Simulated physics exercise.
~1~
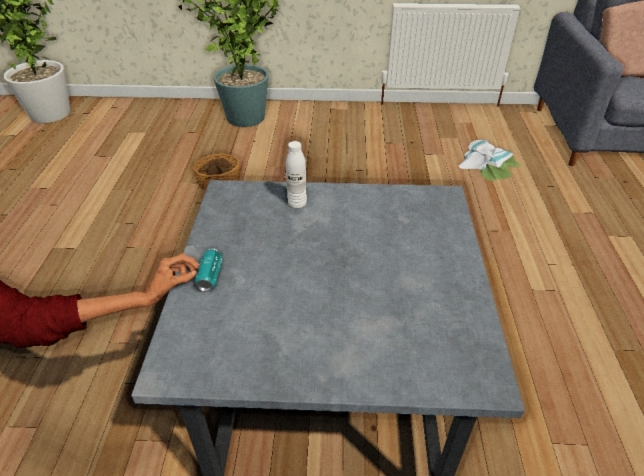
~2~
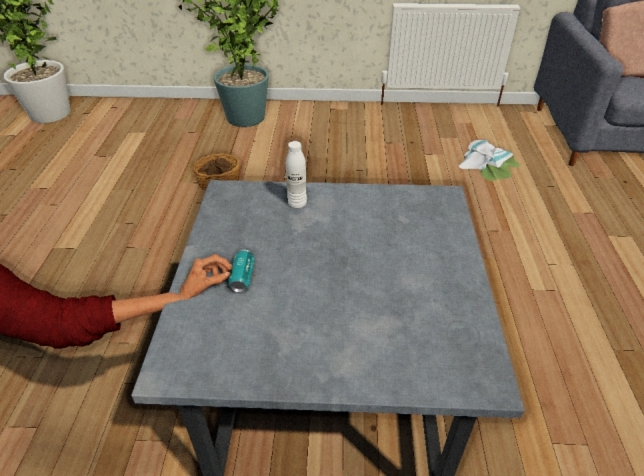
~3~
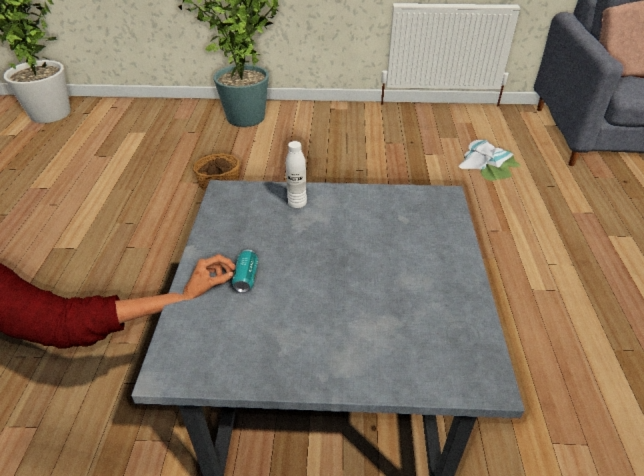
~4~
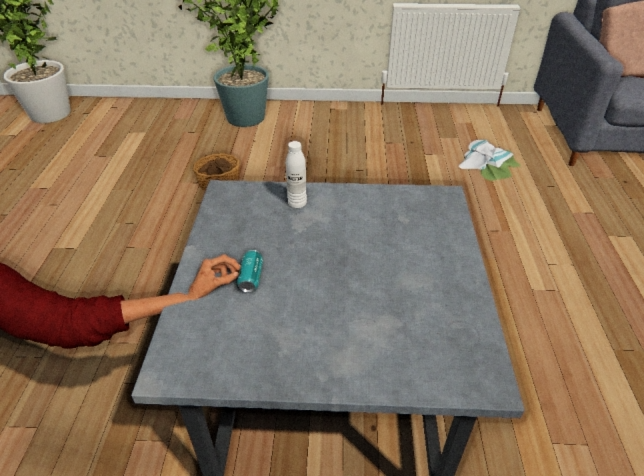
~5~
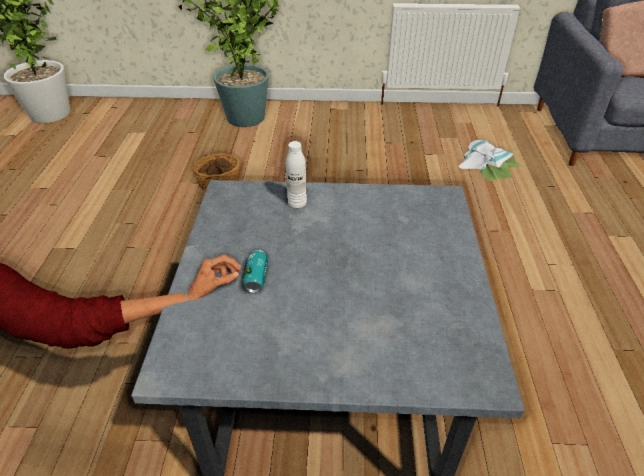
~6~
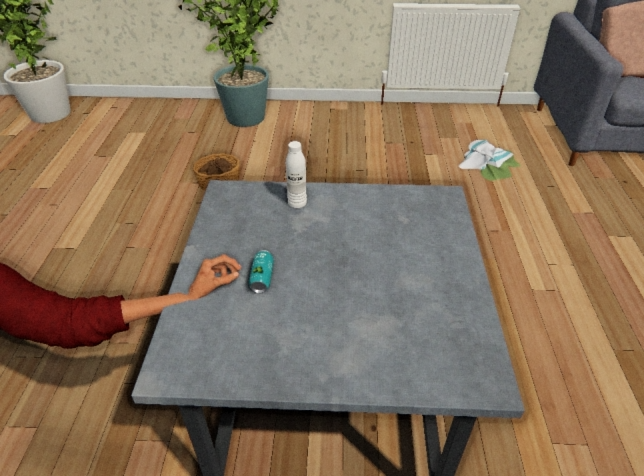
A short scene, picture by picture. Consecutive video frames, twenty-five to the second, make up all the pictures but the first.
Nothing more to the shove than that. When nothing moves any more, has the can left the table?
No, it is still on the table.
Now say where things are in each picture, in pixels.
The first picture shows under the hand; turquoise can (209, 270).
The second picture shows under the hand; turquoise can (242, 271).
The third picture shows under the hand; turquoise can (245, 271).
The fourth picture shows turquoise can (250, 271).
The fifth picture shows turquoise can (256, 271) rolled a little.
The sixth picture shows turquoise can (262, 271) rolled a little.
Then, 0.30 s after the last picture, turquoise can rolled well along near (299, 272).
Then, 0.70 s after the last picture, turquoise can rolled well along near (335, 274).
At rest, moved from the start, turquoise can. Seen from the same camera at the end, turquoise can near (365, 274).
